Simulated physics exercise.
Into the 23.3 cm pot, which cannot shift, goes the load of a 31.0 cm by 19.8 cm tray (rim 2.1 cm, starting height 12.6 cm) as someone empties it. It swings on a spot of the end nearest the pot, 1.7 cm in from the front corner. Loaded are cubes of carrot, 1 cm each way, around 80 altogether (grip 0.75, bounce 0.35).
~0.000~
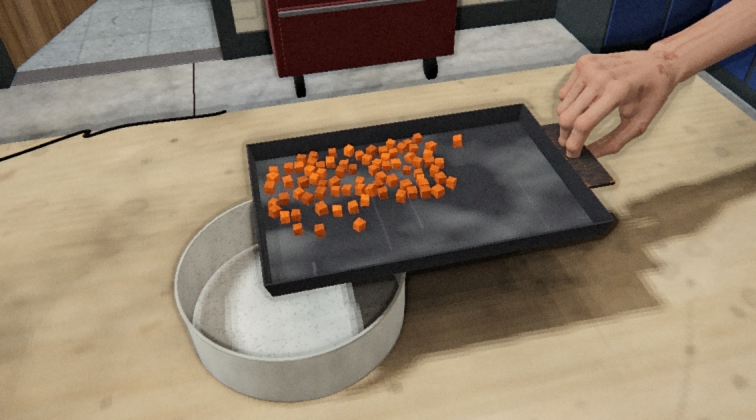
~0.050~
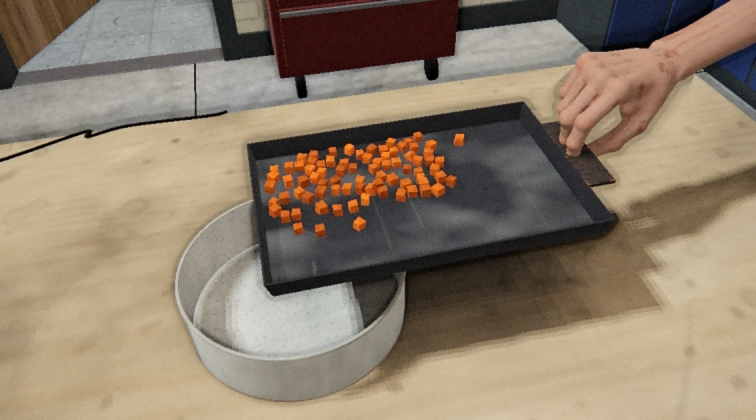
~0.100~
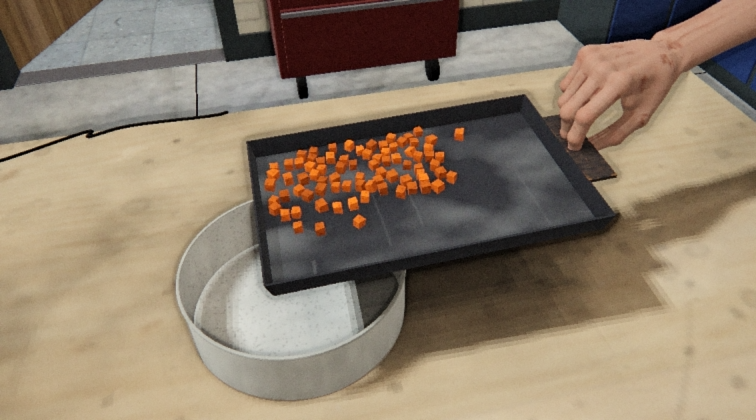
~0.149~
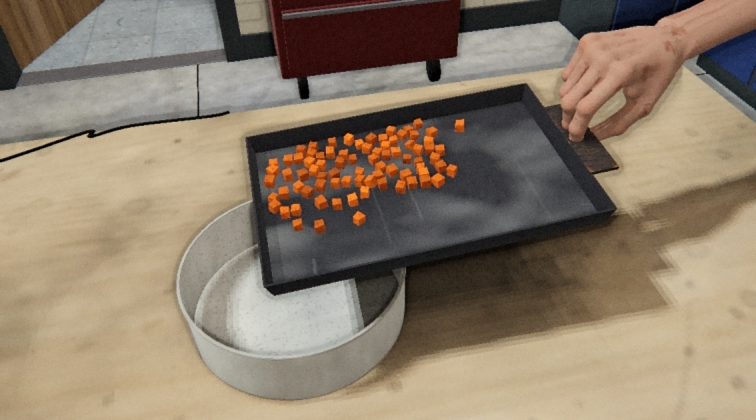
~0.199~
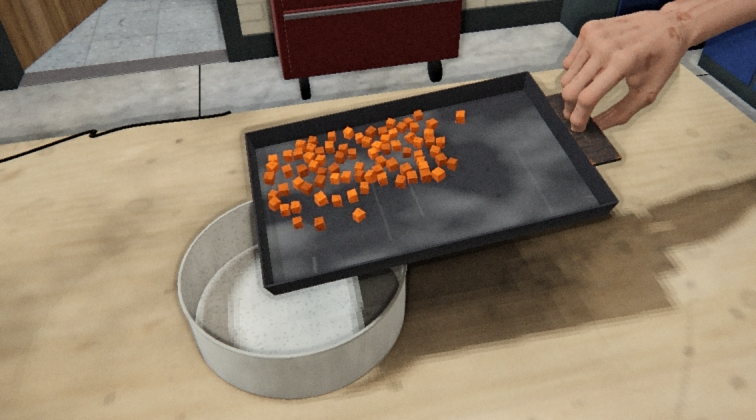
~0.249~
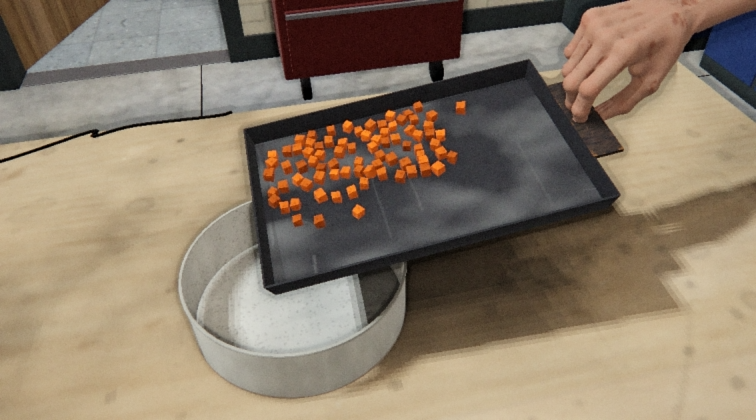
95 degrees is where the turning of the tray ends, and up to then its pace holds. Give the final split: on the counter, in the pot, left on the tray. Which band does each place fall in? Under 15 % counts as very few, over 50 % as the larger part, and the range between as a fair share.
Counter: The larger part. Pot: A fair share. Left on the tray: Very few.
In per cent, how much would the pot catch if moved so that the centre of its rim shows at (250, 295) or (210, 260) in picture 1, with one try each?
That gives roughly 100 per cent and then 5 per cent.
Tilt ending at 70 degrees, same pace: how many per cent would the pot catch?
The pot would get around 5 per cent.
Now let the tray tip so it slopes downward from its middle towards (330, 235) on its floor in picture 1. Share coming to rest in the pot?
Roughly 65 per cent.
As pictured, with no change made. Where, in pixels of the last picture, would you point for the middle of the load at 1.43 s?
Estimated load position: Around (256, 291).
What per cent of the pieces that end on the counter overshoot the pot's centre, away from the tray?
About 100 %.
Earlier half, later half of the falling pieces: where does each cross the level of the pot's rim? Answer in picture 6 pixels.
Around (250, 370), then (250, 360).
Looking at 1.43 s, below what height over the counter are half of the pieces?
Around 14 cm up.
Then, at 0.96 s, tilt 50 degrees; the tray holds 100 %, the pot 0 %.
After 1.43 s, tilt 76 degrees; the tray holds 60 %, the pot 5 %.
After 1.98 s, tilt 95 degrees; the tray holds 10 %, the pot 20 %.
At rest (3.3 s), counter 75 %, pot 25 %, tray 0 %.
